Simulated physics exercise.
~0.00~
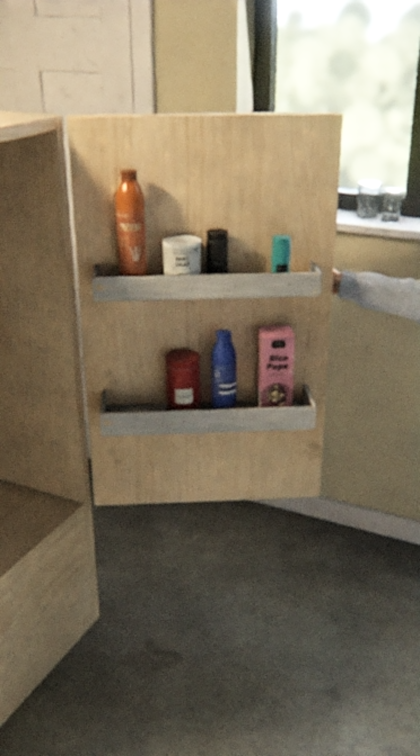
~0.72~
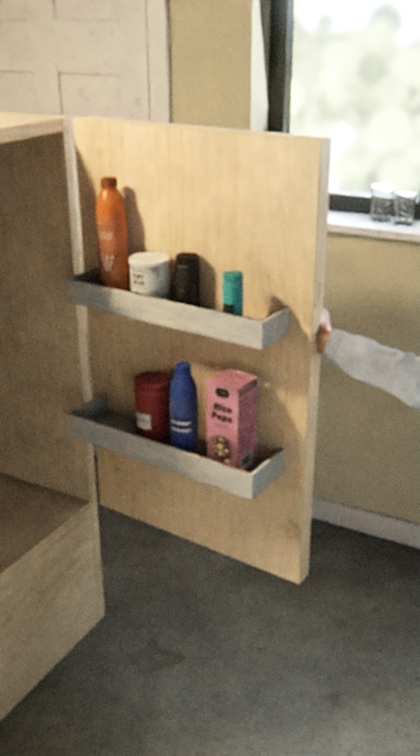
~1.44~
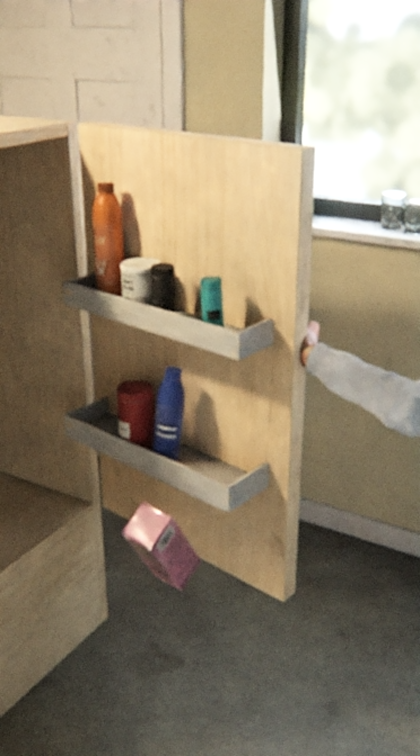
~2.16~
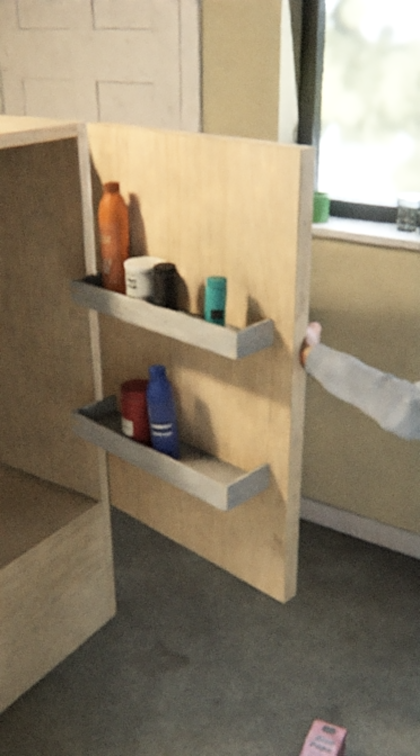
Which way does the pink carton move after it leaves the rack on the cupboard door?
The pink carton moves down, dropping from the lower rack to the floor.
